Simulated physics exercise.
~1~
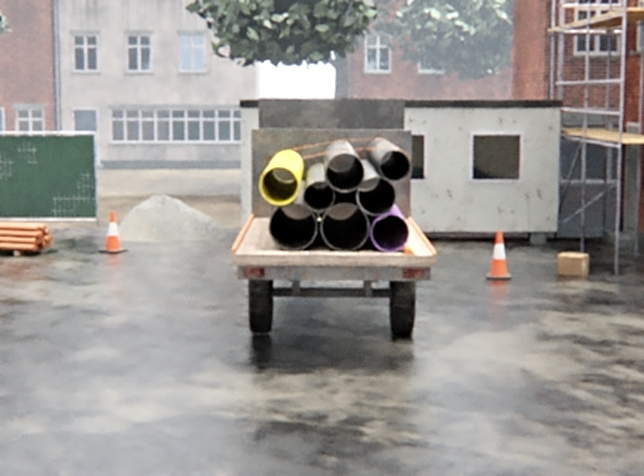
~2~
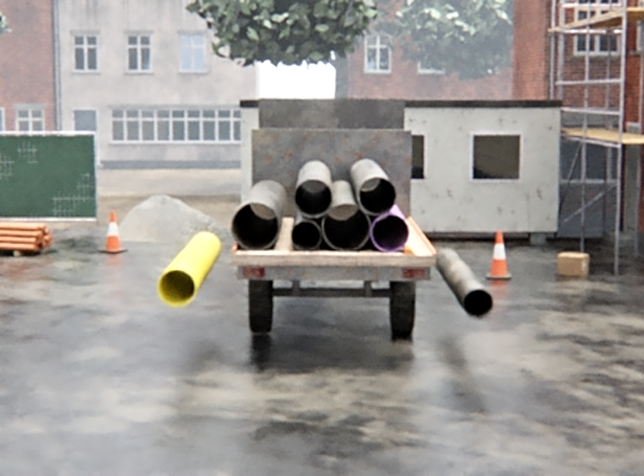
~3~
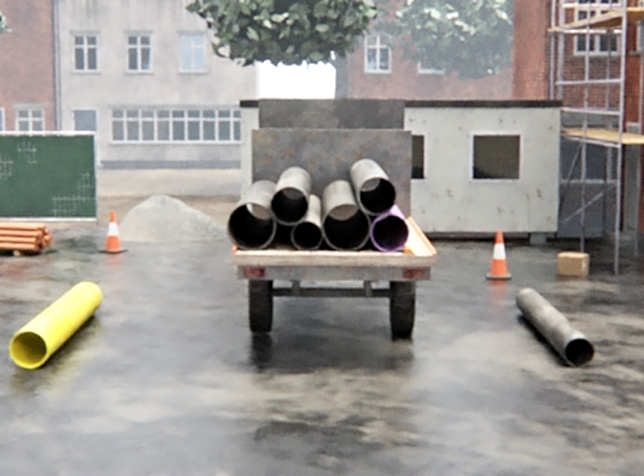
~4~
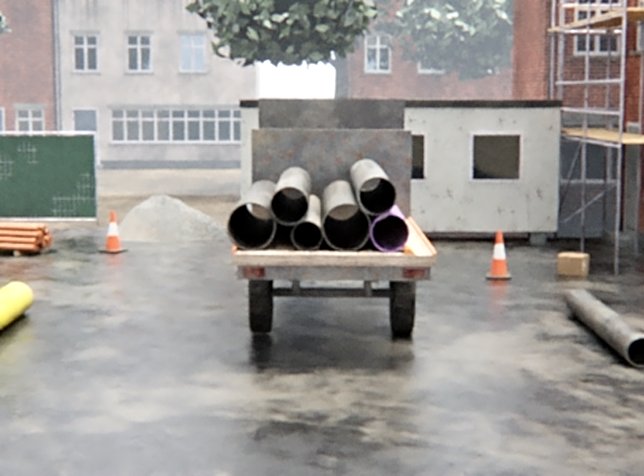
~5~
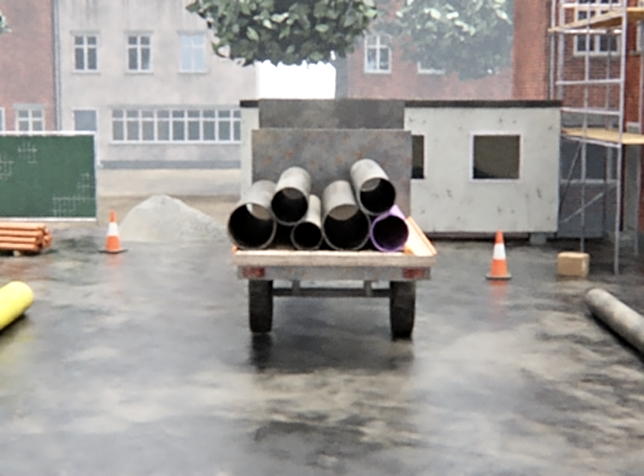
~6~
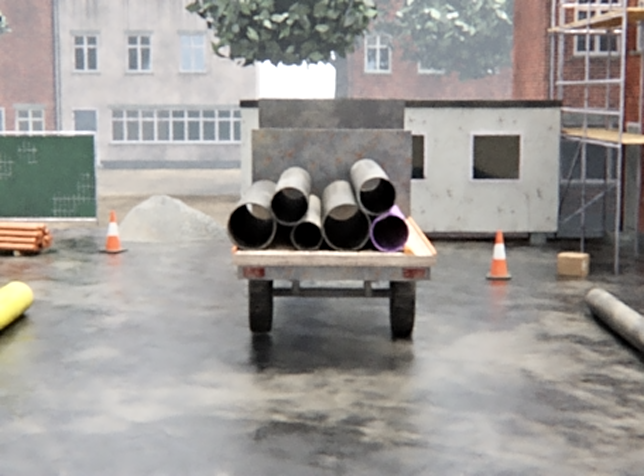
In the video, pipes stacked on a parked flatbed shift as a yellow one drops off the left side and a dark one off the right; both roll outward and come to rest on wet ground, while the purple pipe and the others stay on the deck.
